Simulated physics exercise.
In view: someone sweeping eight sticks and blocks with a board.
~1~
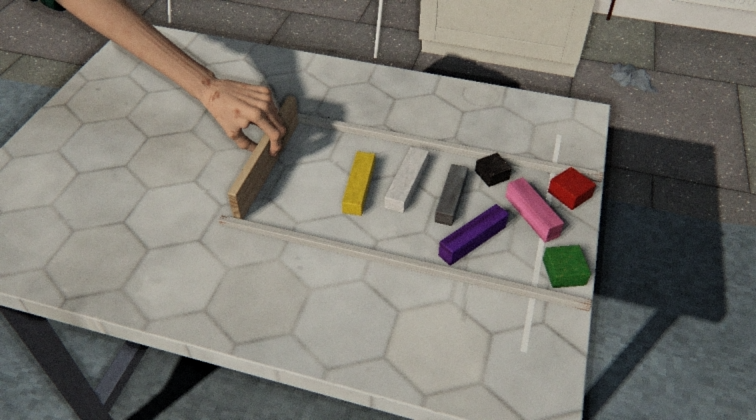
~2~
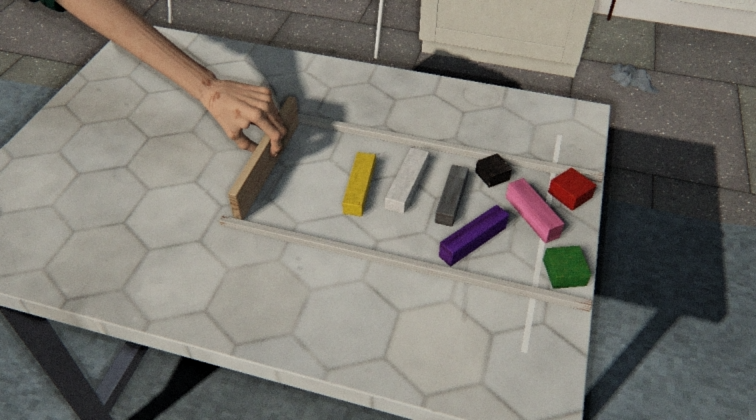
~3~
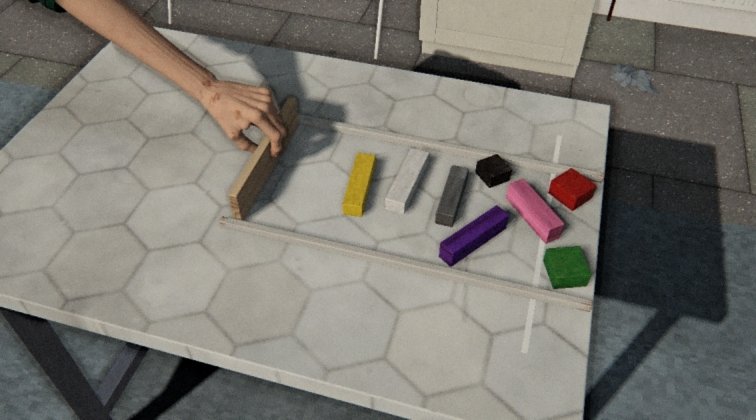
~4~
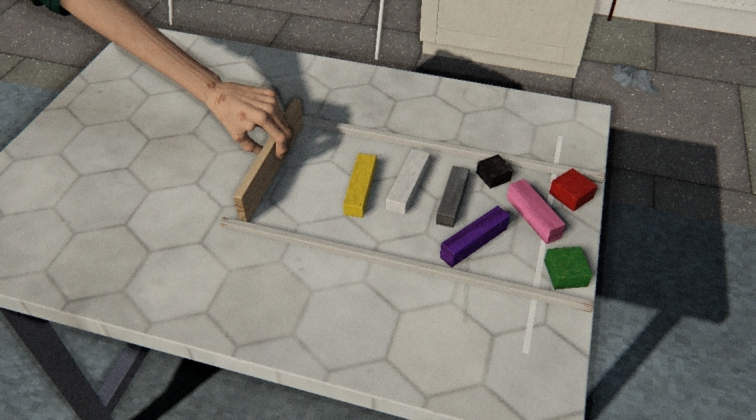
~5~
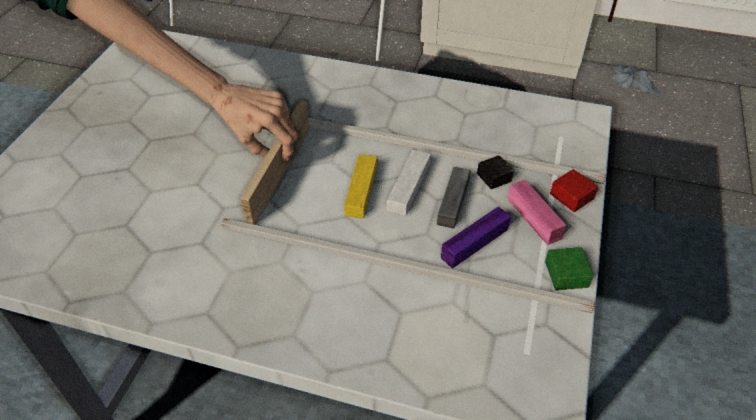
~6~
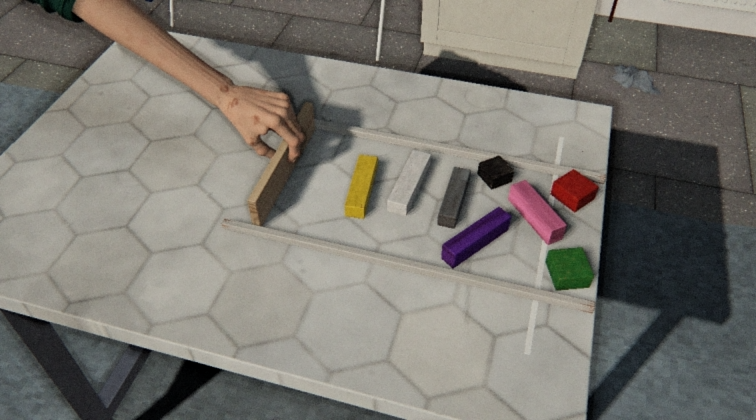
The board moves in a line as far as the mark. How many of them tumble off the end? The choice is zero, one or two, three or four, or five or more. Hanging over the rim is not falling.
Here the number that fall off is three or four.
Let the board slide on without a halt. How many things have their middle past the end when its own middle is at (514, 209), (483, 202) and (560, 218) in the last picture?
It would be 1, 0 and 5.
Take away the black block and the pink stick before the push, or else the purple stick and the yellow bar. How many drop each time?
The counts: 1 and 1.
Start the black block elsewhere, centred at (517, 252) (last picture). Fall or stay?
It remains up.
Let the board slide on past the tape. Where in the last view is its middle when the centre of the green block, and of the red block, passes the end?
About (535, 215), and (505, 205) for the other.
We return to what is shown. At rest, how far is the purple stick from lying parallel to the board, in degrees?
Near 55 degrees.
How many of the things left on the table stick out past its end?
The number is 2.
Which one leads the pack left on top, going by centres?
The grey stick ends nearest.
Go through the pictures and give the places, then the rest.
In the first frame, green block (566, 266); red block (572, 188); pink stick (534, 210); board (266, 155); tape (544, 228).
In the second frame, red block (572, 189); board (267, 156).
In the third frame, pink stick (534, 210); grey stick (452, 195).
In the fourth frame, green block (568, 268); purple stick (475, 236).
In the fifth frame, red block (574, 190); black block (495, 172).
In the sixth frame, green block (569, 269); red block (574, 190); pink stick (536, 212); board (284, 162); tape (547, 230).
Soon after, none off yet; green block at rest near (569, 269); red block at rest near (574, 190); pink stick at rest near (536, 212).
After that, none off yet; green block at rest near (569, 269); red block at rest near (574, 190); pink stick displaced a little near (550, 214).
In the end, the number that fall off is three or four; gone, black block, pink stick, red block and green block.
